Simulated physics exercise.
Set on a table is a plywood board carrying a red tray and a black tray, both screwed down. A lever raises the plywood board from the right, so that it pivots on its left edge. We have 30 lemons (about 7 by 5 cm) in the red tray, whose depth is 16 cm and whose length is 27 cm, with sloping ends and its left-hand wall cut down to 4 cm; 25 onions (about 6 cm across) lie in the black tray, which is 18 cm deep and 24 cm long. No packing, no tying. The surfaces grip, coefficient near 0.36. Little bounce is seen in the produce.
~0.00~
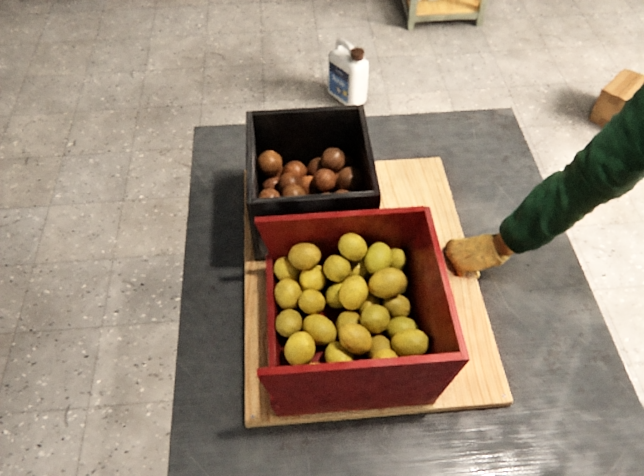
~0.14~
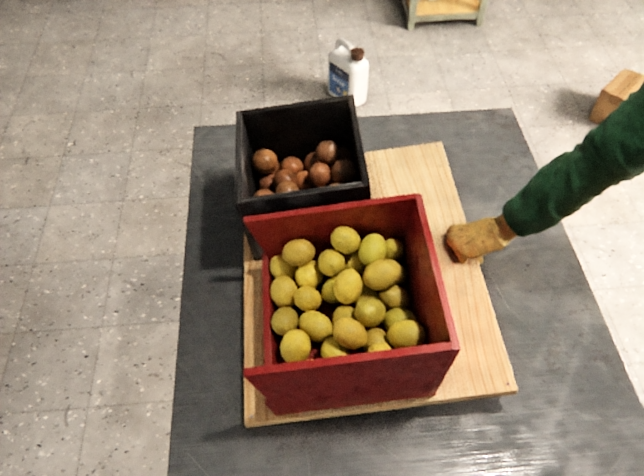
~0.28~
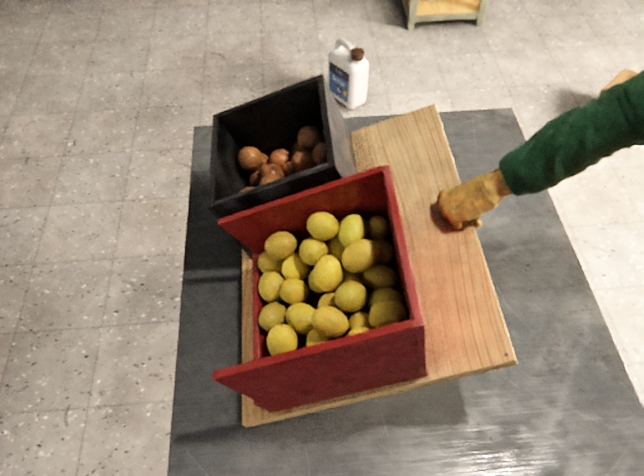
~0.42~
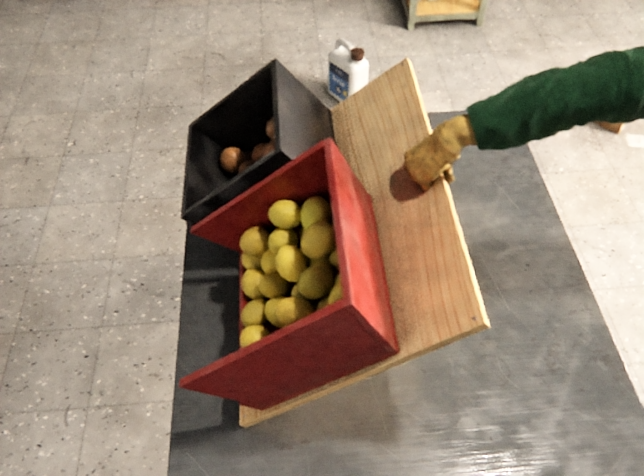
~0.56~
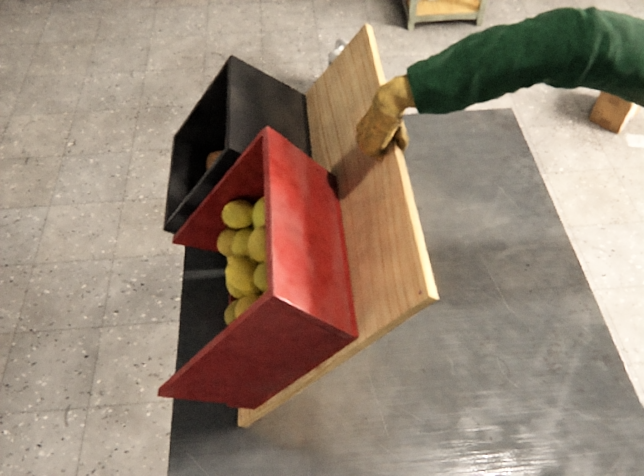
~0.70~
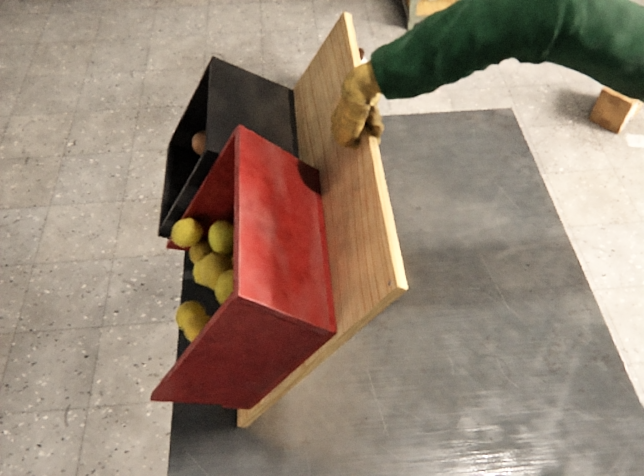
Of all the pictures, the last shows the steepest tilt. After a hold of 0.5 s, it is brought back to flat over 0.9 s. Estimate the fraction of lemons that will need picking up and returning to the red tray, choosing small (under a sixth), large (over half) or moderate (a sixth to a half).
The fraction is moderate.
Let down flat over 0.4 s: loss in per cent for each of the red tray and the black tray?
Red tray 30, black tray 0 per cent.
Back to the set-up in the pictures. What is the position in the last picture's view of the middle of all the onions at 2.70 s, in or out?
Near (294, 204).
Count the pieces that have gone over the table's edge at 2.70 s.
Piece count: About 10.
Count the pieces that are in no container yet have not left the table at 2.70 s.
About 0.
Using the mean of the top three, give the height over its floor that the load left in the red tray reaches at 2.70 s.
Some 7 cm.
After 1.02 s, tilt 59°; red tray 21 in, 9 out and black tray 25 in, 0 out.
After 1.42 s, tilt 50°; red tray 20 in, 10 out and black tray 25 in, 0 out.
After 1.98 s, tilt 3°; red tray 20 in, 10 out and black tray 25 in, 0 out.
Outcome (at 2.70 s), red tray 20 in, 10 out and black tray 25 in, 0 out. Asked share, 10 of 30, 33 per cent.
